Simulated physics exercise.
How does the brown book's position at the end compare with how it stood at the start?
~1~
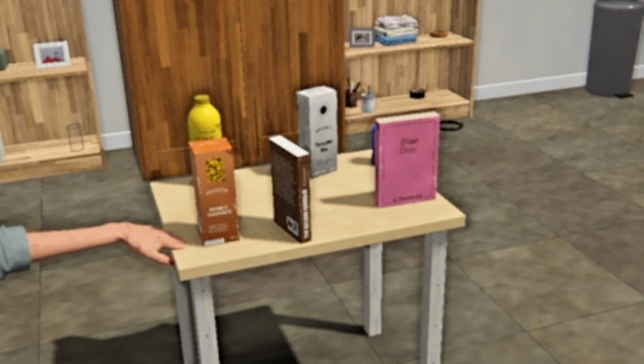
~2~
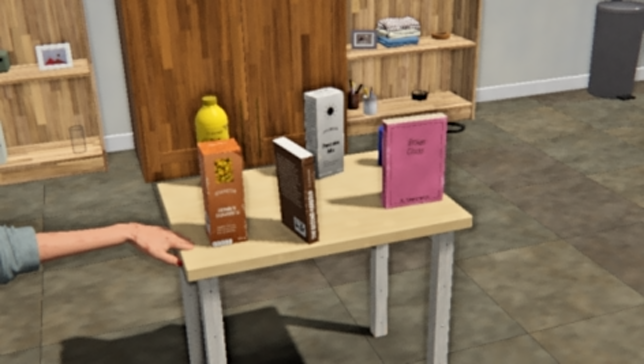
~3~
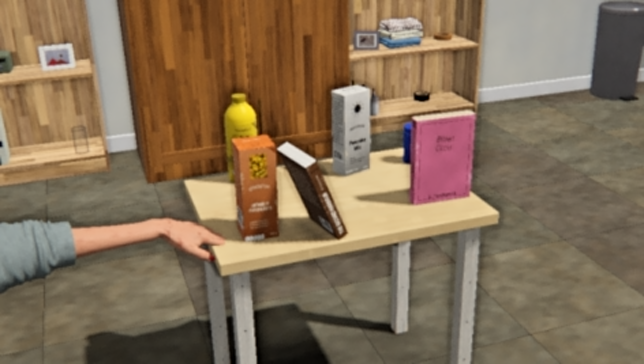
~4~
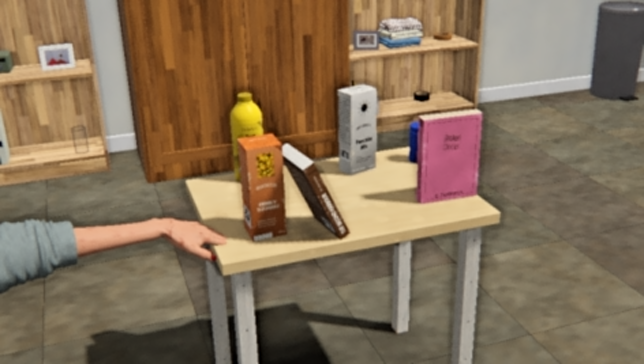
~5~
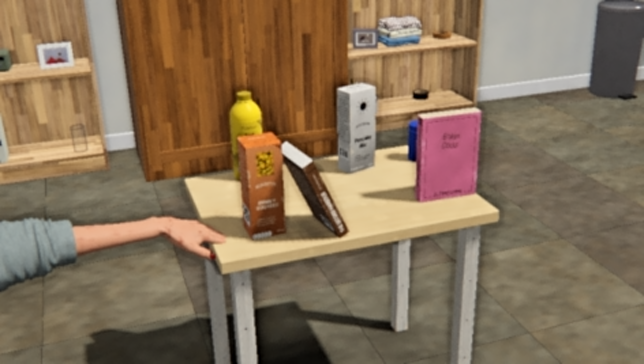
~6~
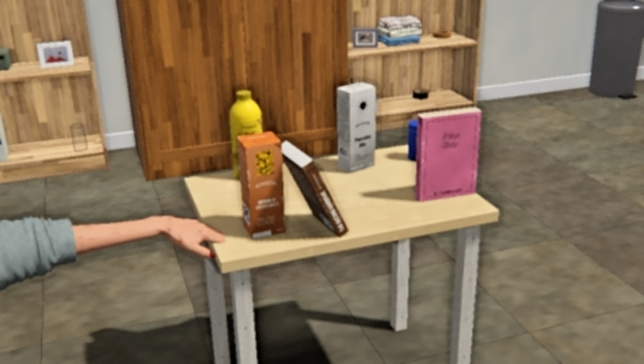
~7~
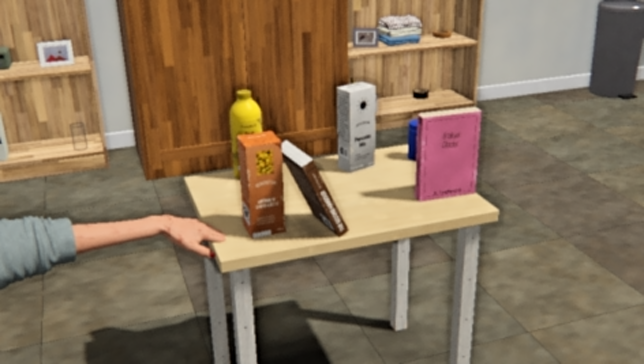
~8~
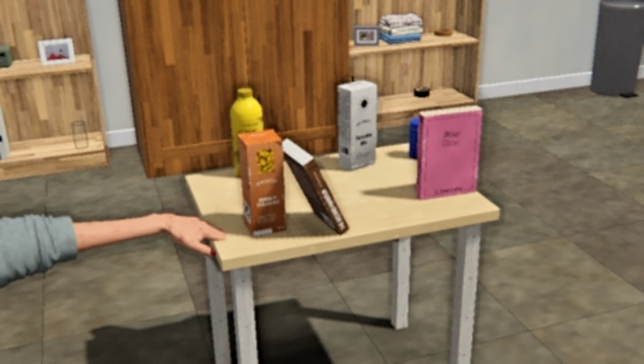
The brown book stands upright at the start, but at the end it is leaning over to the left.
